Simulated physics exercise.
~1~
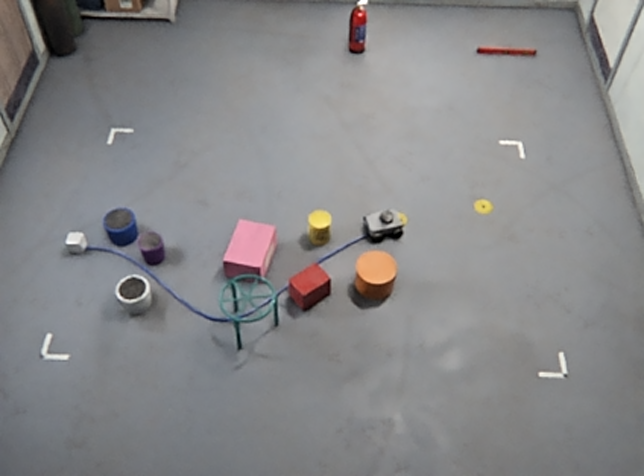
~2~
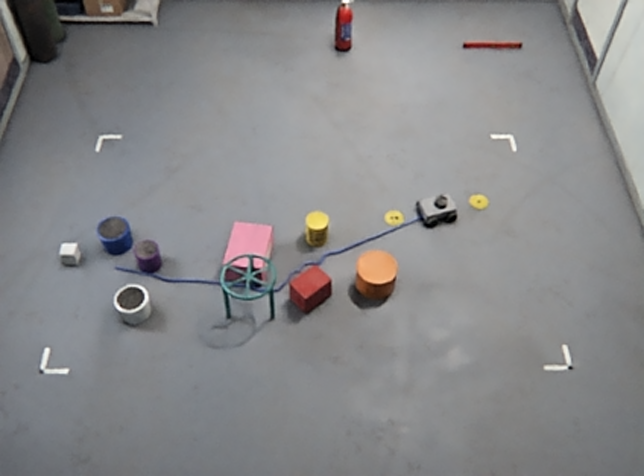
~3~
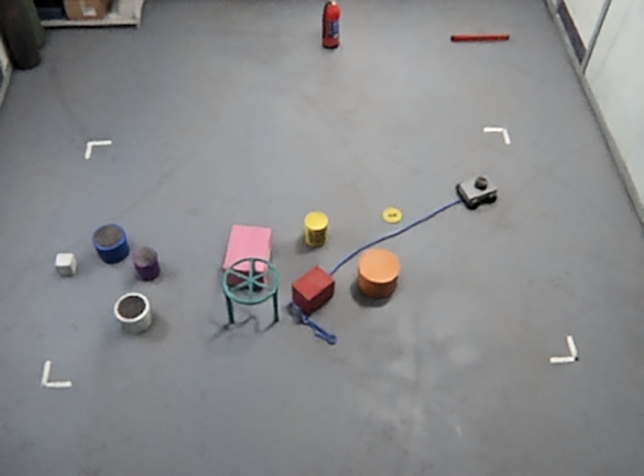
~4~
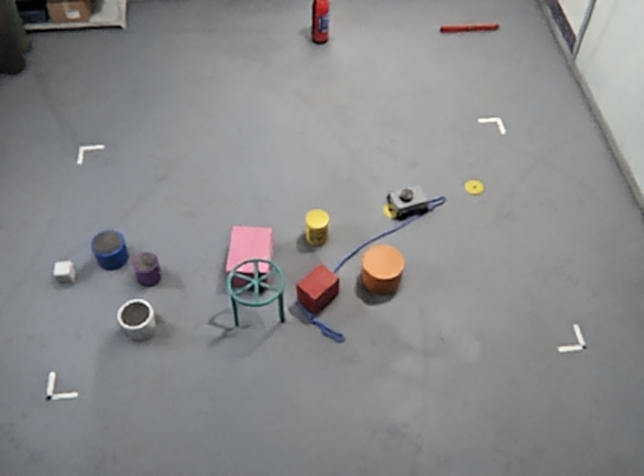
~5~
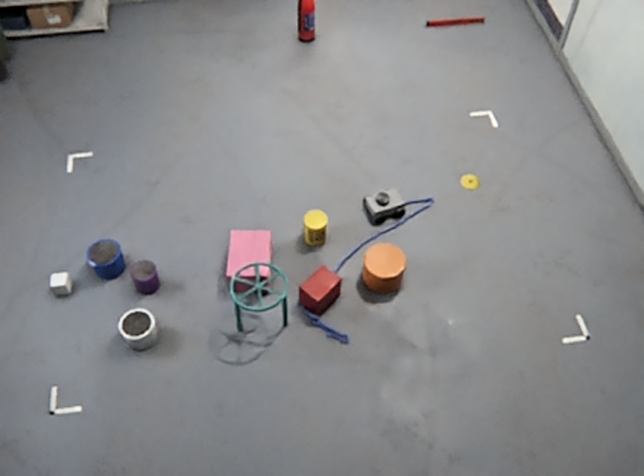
A pink carton stands near the middle of a grey workshop floor marked with white tape corners, seen from above as the view drifts slightly sideways. A teal stool and red crate sit close by, with blue, purple and white pots to the left and a yellow bucket and orange bin to the right. A small grey cart trails a blue lead that winds leftward to a white block. The cart moves right, and the lead comes away from the block and slides after it. The cart then turns back left, stopping beyond the yellow bucket, the lead's loose end lying by the crate.
